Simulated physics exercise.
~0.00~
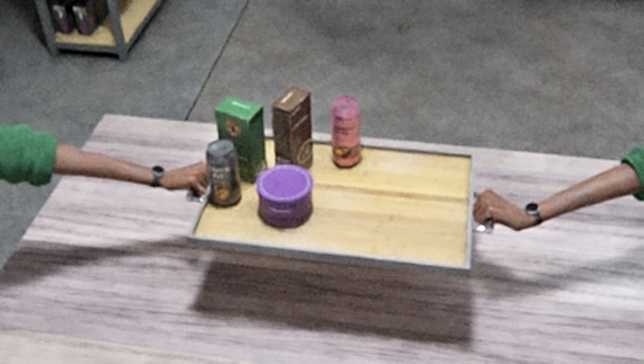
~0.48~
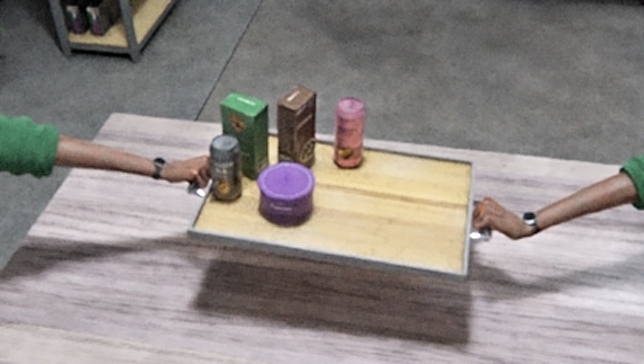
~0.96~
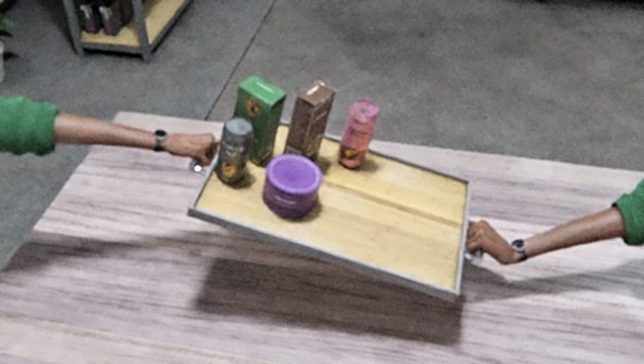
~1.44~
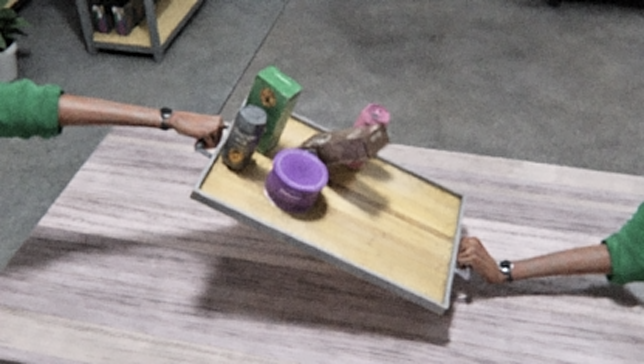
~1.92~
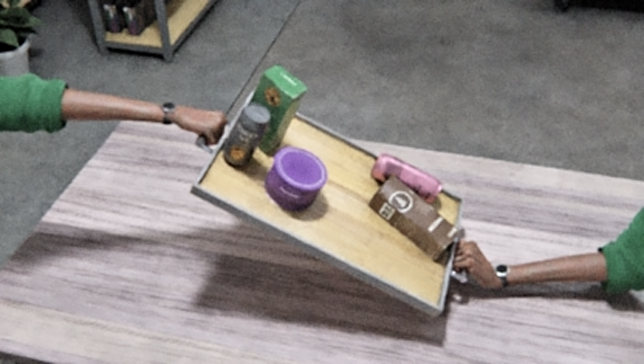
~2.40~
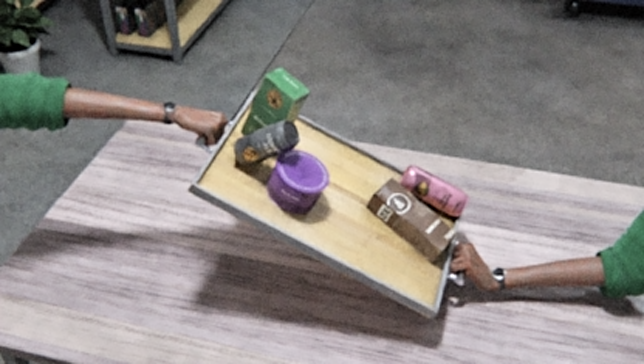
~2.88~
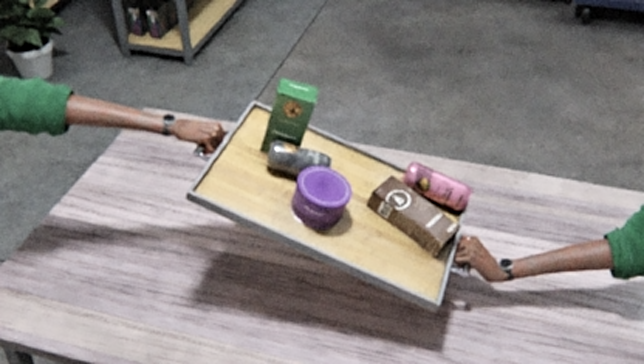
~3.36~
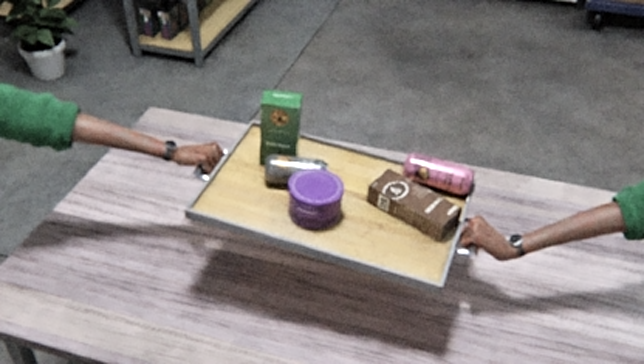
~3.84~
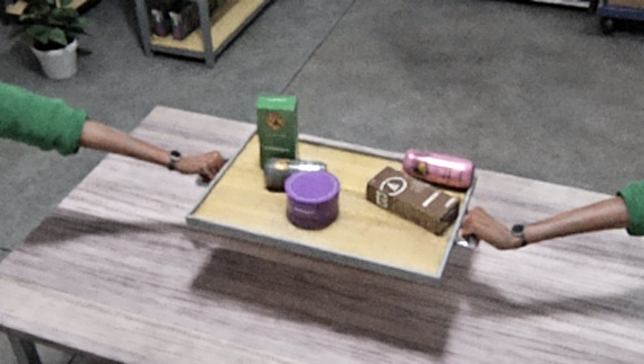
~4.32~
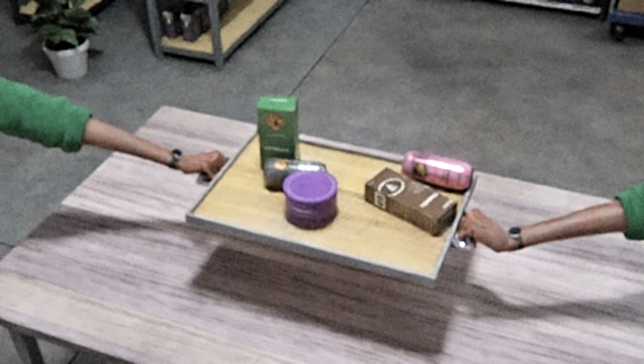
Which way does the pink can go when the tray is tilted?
The pink can moves to the right, toppling onto its side and ending up near the right edge of the tray.
